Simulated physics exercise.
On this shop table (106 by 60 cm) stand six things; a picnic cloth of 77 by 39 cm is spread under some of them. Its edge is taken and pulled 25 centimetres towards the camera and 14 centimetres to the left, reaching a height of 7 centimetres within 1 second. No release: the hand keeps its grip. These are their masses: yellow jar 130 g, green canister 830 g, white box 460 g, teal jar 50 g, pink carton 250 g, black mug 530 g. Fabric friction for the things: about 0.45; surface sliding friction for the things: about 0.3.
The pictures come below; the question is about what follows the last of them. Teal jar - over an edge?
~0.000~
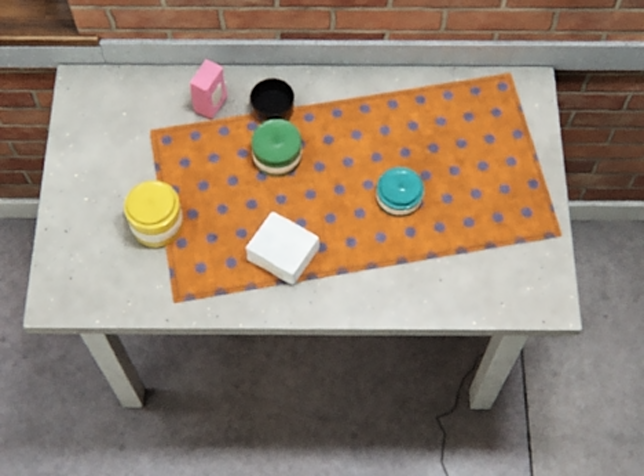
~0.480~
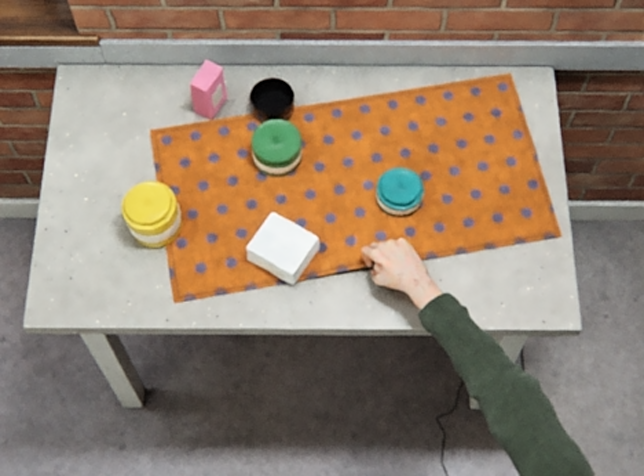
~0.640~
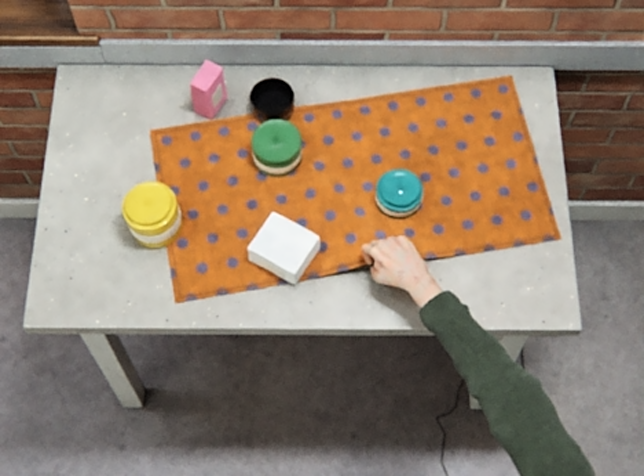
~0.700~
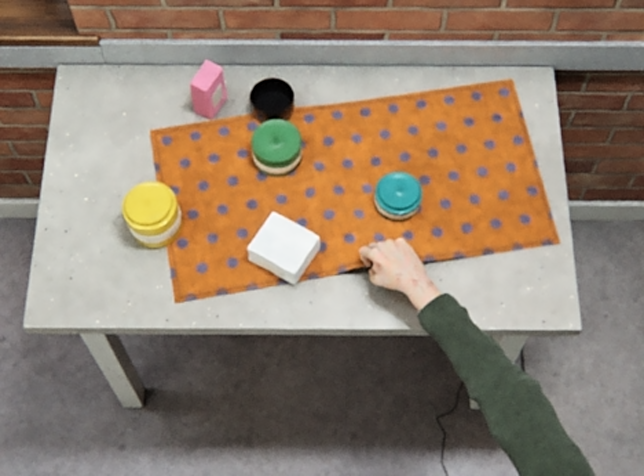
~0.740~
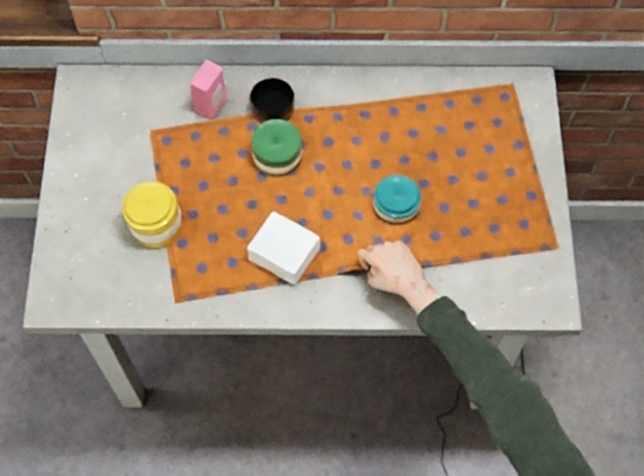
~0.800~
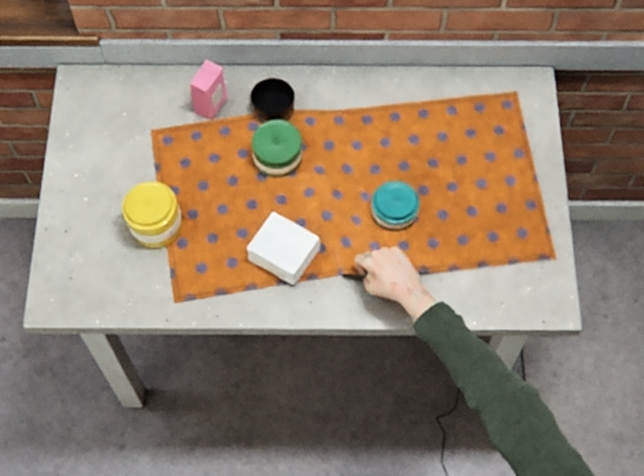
Yes.
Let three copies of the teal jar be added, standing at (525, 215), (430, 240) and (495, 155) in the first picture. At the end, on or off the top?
Off the top, off the top, off the top.
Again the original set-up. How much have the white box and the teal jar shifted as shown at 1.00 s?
White box 2 cm, teal jar 10 cm.
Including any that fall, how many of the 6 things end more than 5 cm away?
The total comes out at 3.
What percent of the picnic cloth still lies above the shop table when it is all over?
Around 50 percent.
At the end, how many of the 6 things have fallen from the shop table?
All told, 2.
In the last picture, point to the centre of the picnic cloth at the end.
About (332, 291).
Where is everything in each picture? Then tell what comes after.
In the first frame, shows, teal jar (401, 185); picnic cloth corners (174, 303) (150, 130) (511, 73) (562, 236).
In the second frame, shows, picnic cloth corners (174, 303) (150, 130); grip (371, 265).
In the third frame, shows, picnic cloth corners (176, 303) (150, 131); grip (371, 263).
In the fourth frame, shows, teal jar (399, 189); picnic cloth corners (175, 303) (150, 131); grip (370, 265).
In the fifth frame, shows, teal jar (398, 193); picnic cloth corners (175, 303) (150, 131); grip (368, 268).
In the sixth frame, shows, teal jar (396, 199); picnic cloth corners (175, 303) (151, 130) (516, 91) (556, 259); grip (364, 274).
At 1.0 s, 100 % of the picnic cloth is still over the top; teal jar 11 cm off its start, green canister 4 cm off its start, white box 3 cm off its start.
At 1.2 s, 90 % of the picnic cloth is still over the top; teal jar 20 cm off its start, green canister 12 cm off its start, white box 9 cm off its start.
At 1.4 s, 75 % of the picnic cloth is still over the top; teal jar 29 cm off its start at (356, 314), green canister 20 cm off its start at (312, 222), white box 15 cm off its start at (246, 310).
At 1.6 s, 65 % of the picnic cloth is still over the top; teal jar 35 cm off its start, green canister 23 cm off its start, white box 19 cm off its start.
At 3.2 s, 50 % of the picnic cloth is still over the top; teal jar over the edge, white box over the edge, green canister 25 cm off its start at (314, 249), yellow jar 5 cm off its start at (148, 225).
